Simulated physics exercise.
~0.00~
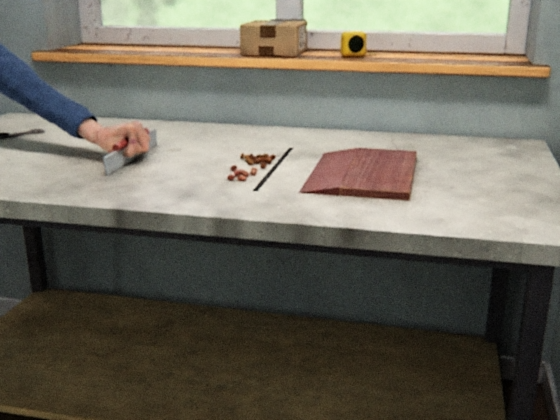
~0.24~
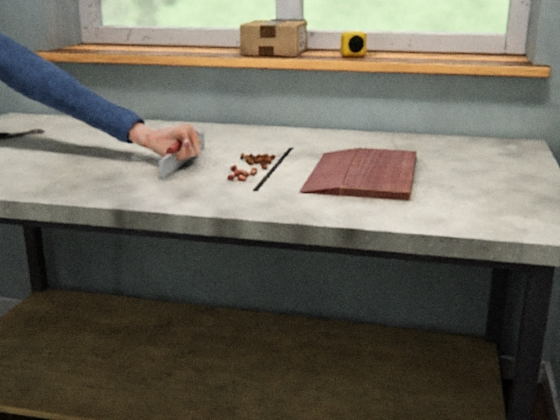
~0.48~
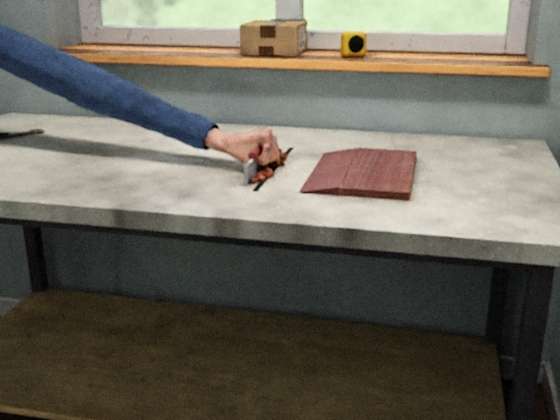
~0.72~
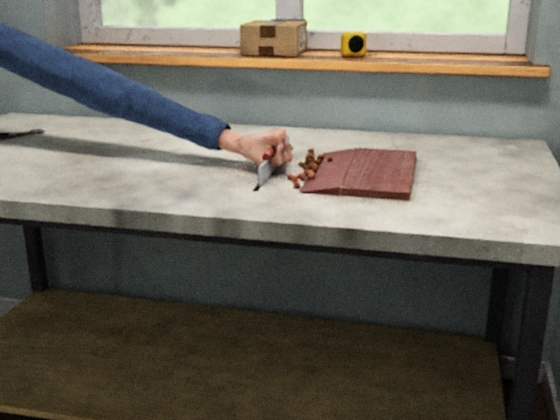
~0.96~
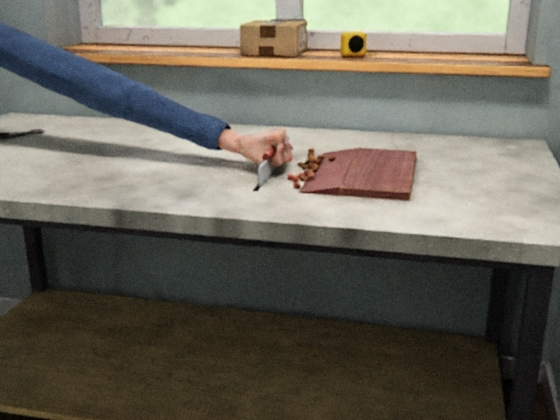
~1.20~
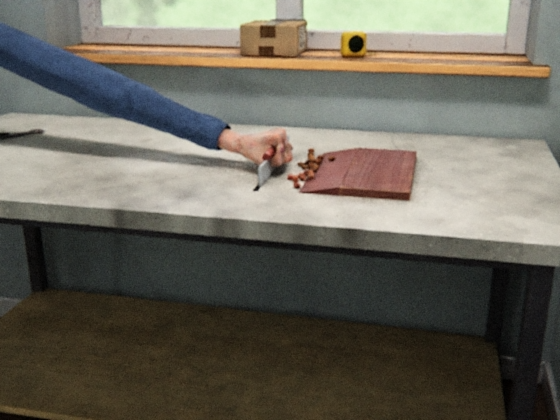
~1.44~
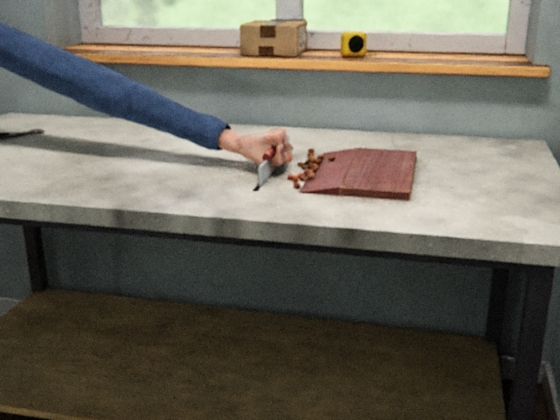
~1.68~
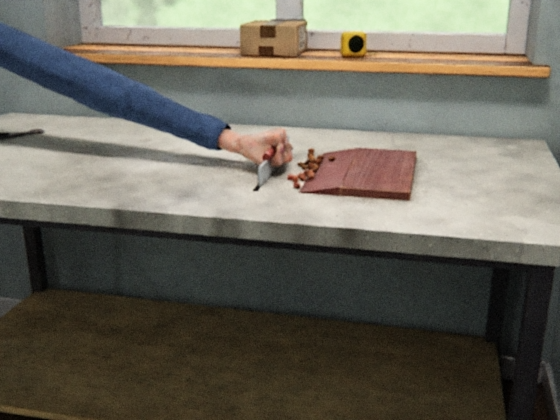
A hand pushing two small piles of brown pieces rightward with a scraper, stopping at black tape, leaving most short of the ramp.
